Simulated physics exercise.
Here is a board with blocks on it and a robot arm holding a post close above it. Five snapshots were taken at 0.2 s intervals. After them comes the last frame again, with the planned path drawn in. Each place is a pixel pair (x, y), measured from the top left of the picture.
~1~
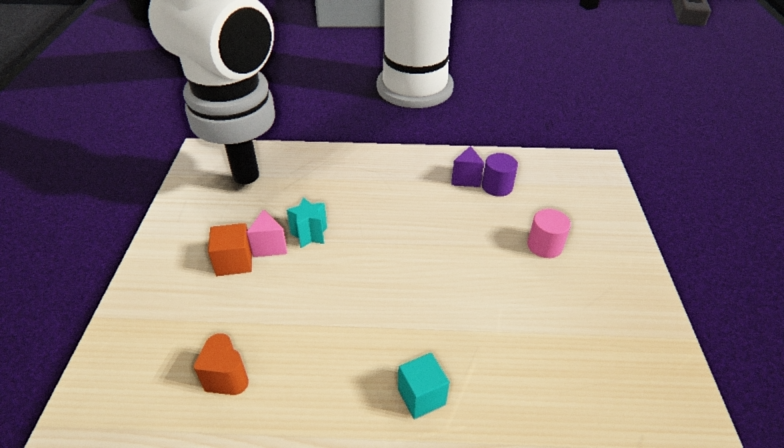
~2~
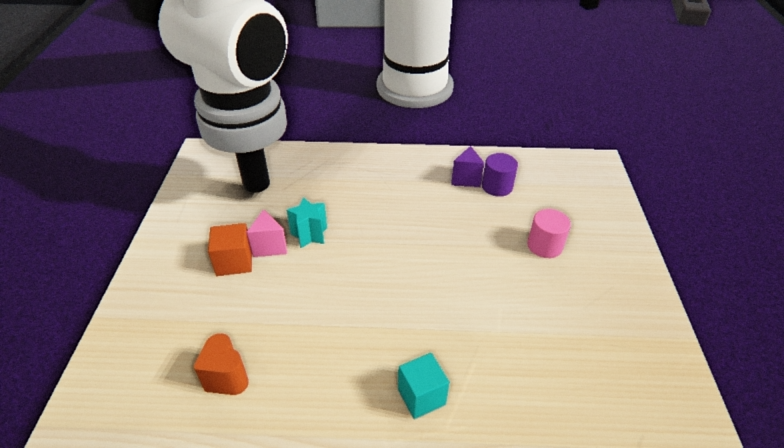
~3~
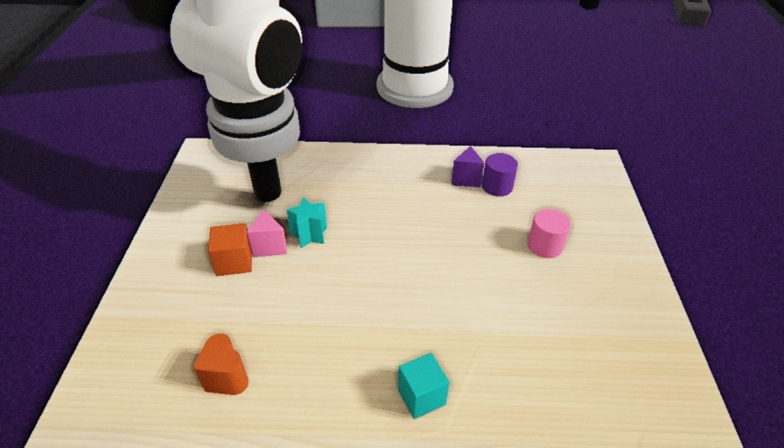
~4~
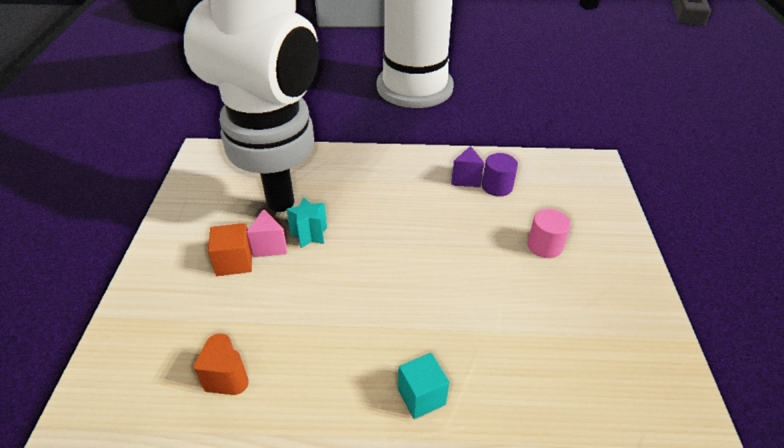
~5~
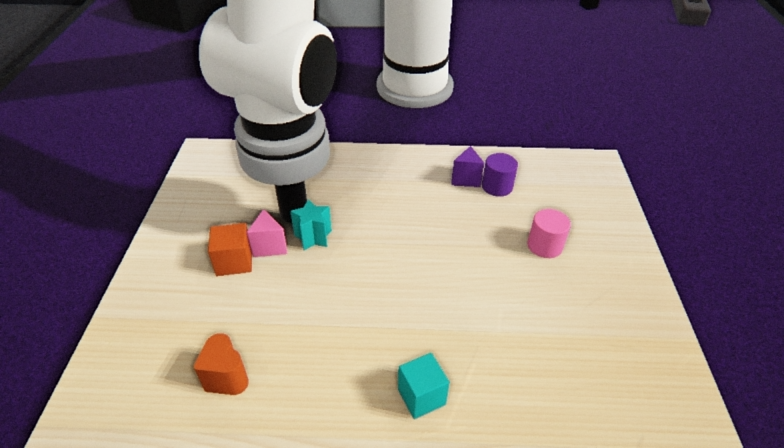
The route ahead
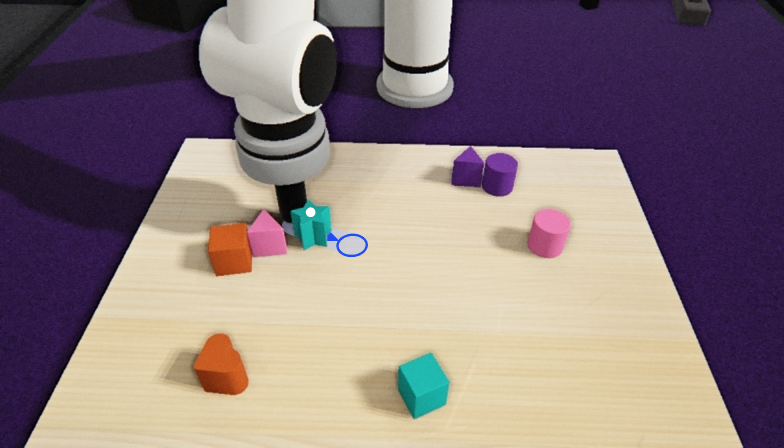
A white robot arm moved its black post a short way right and toward the viewer over a wooden board of colourful blocks, then nudged the turquoise star slightly right, while the other blocks stayed still.
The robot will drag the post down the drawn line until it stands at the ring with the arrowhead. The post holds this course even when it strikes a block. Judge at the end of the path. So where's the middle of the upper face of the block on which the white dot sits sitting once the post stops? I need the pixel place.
About (355, 240).
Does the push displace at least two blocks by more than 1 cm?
No, it doesn't check out.
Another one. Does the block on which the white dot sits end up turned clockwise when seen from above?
My answer is yes.
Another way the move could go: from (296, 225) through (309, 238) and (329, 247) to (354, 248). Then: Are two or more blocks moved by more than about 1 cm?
I'd say no.
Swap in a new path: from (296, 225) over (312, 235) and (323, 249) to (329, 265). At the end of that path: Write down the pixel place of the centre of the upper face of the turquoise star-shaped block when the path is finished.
Pixel (353, 248).
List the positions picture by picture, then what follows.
The first frame shows lower end of the post (247, 177), tops of blocks, pink triangular piece (264, 223), turquoise star-shaped block (307, 210).
The second frame shows post (257, 185), blocks as before.
The third frame shows post (268, 194), blocks as before.
The fourth frame shows post (281, 204), blocks as before.
The fifth frame shows post (295, 215), pink triangular piece (264, 223), turquoise star-shaped block (311, 212).
The drawn path runs from (296, 225) to (352, 245); the dot is on the turquoise star-shaped block.
The first path, step by step. Halfway along, post (322, 225); turquoise star-shaped block (336, 226).
At the end, post (352, 235); pink triangular piece not moved; turquoise star-shaped block (355, 240), turned 35° clockwise.
